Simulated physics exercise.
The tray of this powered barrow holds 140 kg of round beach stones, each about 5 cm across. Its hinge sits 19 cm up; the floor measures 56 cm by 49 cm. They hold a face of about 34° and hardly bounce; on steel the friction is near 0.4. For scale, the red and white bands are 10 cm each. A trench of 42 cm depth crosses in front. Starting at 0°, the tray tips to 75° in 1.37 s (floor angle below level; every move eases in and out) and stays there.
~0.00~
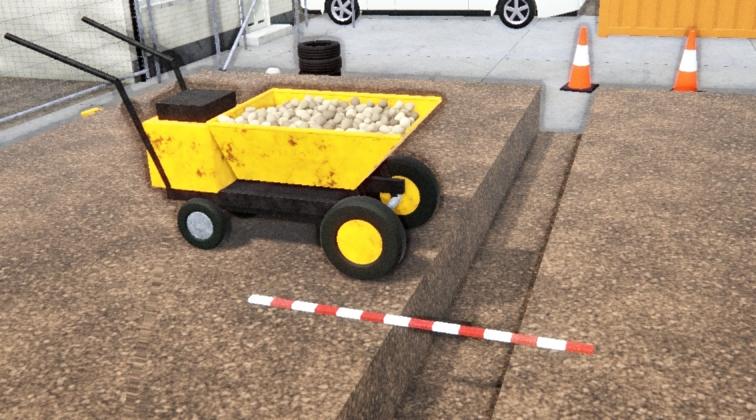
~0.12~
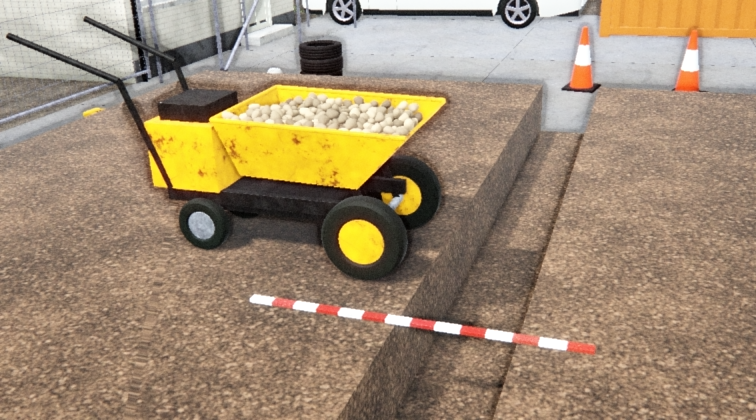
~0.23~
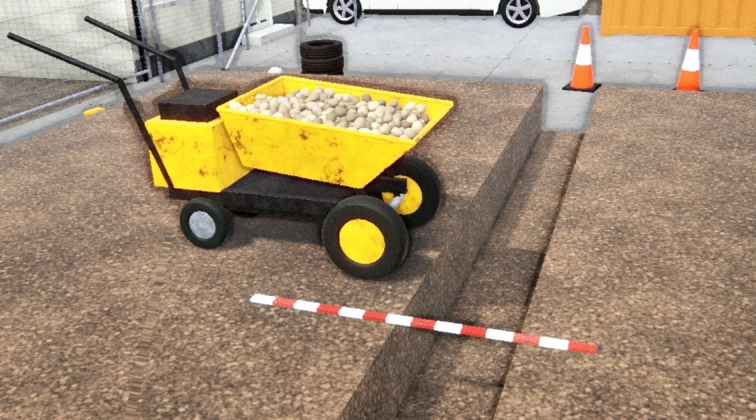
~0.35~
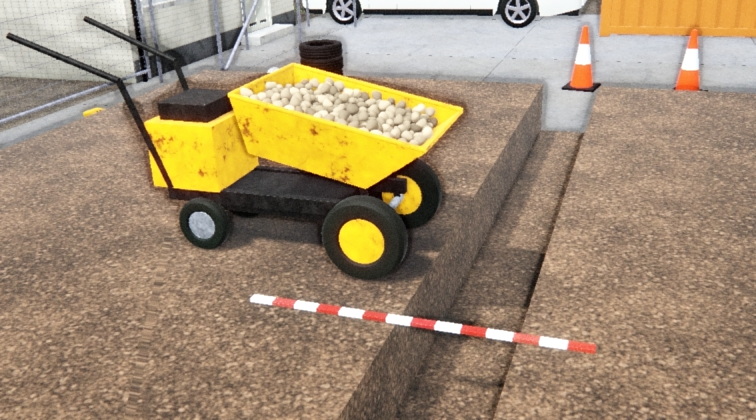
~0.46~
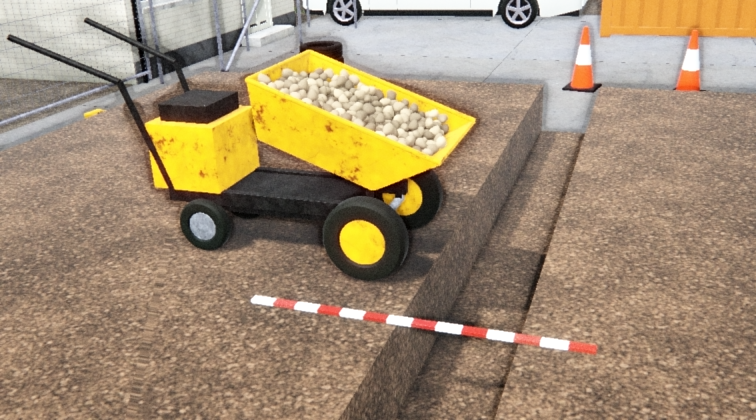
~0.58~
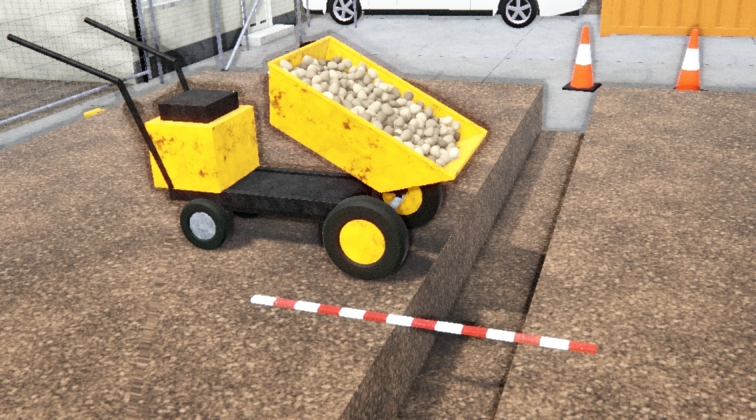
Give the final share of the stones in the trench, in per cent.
Close to 59 in a hundred.
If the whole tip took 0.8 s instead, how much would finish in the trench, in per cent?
In that case some 55 per cent.
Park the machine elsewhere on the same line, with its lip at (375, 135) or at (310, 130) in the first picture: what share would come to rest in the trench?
Near 90 per cent from the first place, 95 from the second.
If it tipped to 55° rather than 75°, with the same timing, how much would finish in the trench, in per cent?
It would be near 60 per cent.
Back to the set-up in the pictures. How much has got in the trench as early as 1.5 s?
About 40 per cent by then.
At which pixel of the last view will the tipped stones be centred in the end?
Around (527, 331).
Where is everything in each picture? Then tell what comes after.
In the first frame, lip at (401, 138), floor tilted 0°, highest stones at (351, 109).
In the second frame, the tray is at 2°, its lip at (405, 139); the top of the load is at (336, 106); the stones move at 0.2 m/s on average.
In the third frame, the tray is at 6°, its lip at (414, 143); the top of the load is at (324, 98); the stones move at 0.4 m/s on average.
In the fourth frame, lip at (426, 151), floor tilted 12°, highest stones at (305, 89); the stones move at 0.5 m/s on average.
In the fifth frame, the tray is at 20°, its lip at (440, 163); the top of the load is at (309, 78); the stones move at 0.6 m/s on average.
In the sixth frame, the tray is at 29°, its lip at (454, 178); the top of the load is at (324, 66); the stones move at 0.7 m/s on average.
After 1.0 s the floor is at 63°; 97 % in the tray, 3 % in the trench; the foremost stones are at (521, 231).
After 1.5 s the floor is at 75°; 26 % in the tray, 41 % in the trench, 33 % past the trench; the foremost stones are at (667, 295).
After 1.8 s the floor is at 75°; 3 % in the tray, 56 % in the trench, 42 % past the trench; the foremost stones are past the picture's edge.
After 3.8 s the floor is at 75°; 0 % in the tray, 59 % in the trench, 41 % past the trench; the foremost stones are past the picture's edge.
